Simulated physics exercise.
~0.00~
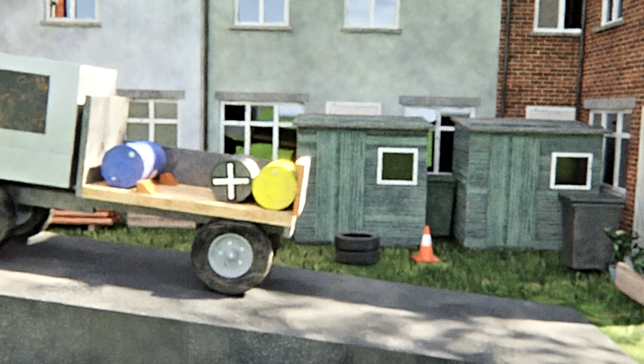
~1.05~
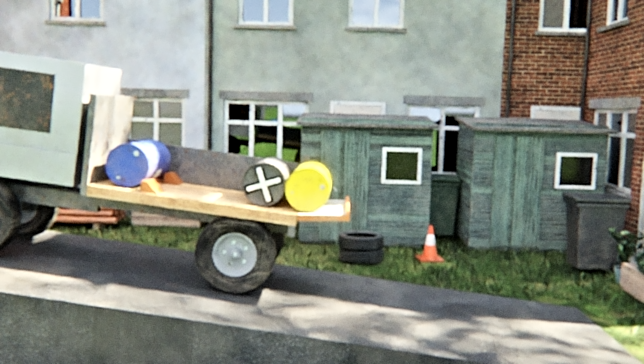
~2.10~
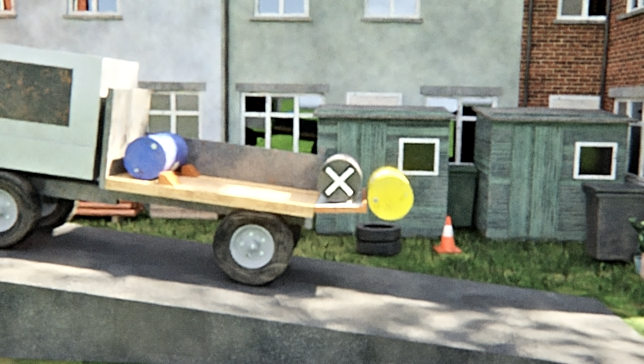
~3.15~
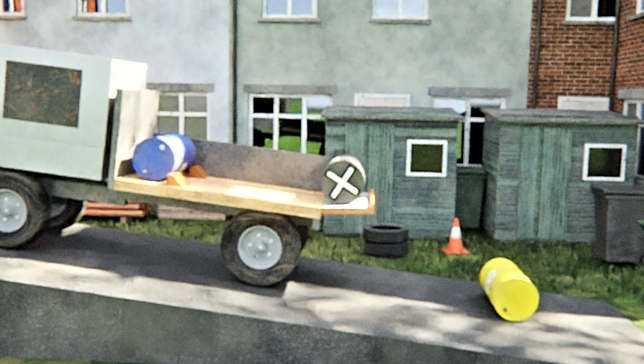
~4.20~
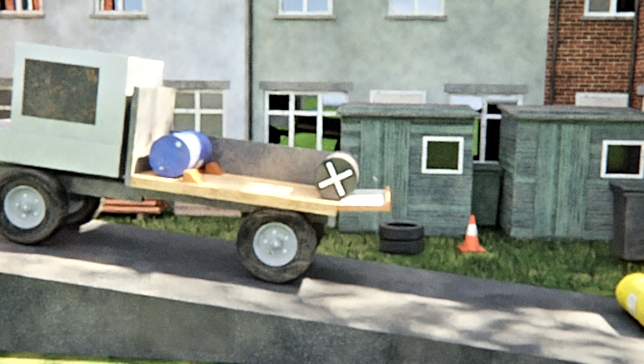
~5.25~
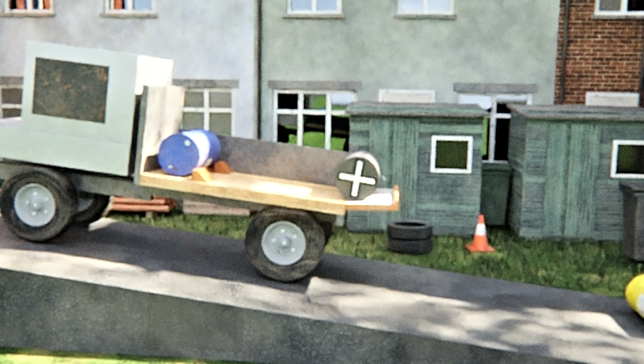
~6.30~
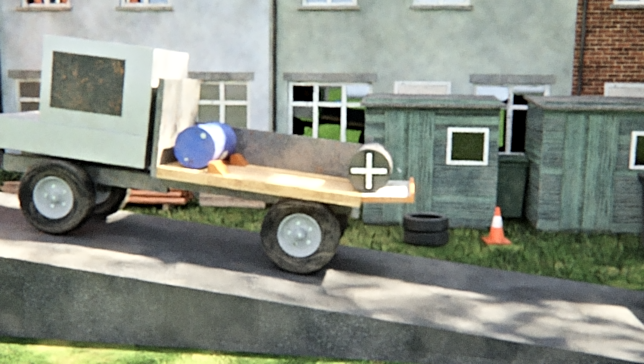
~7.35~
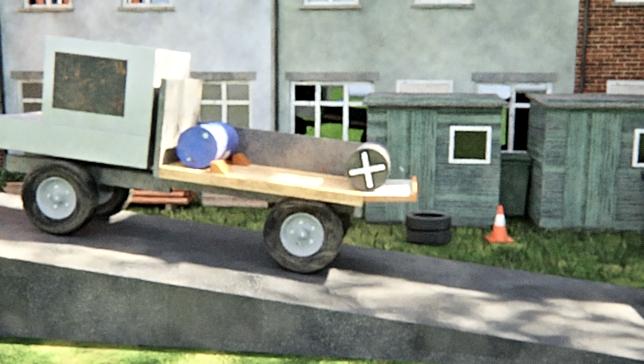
We see a flatbed truck on a slope carrying three drums as its tailgate lowers; the yellow drum rolls right, drops off and rolls out of view, while the drum with a white cross rolls to the tail and stays aboard, and the blue drum remains behind an orange chock.
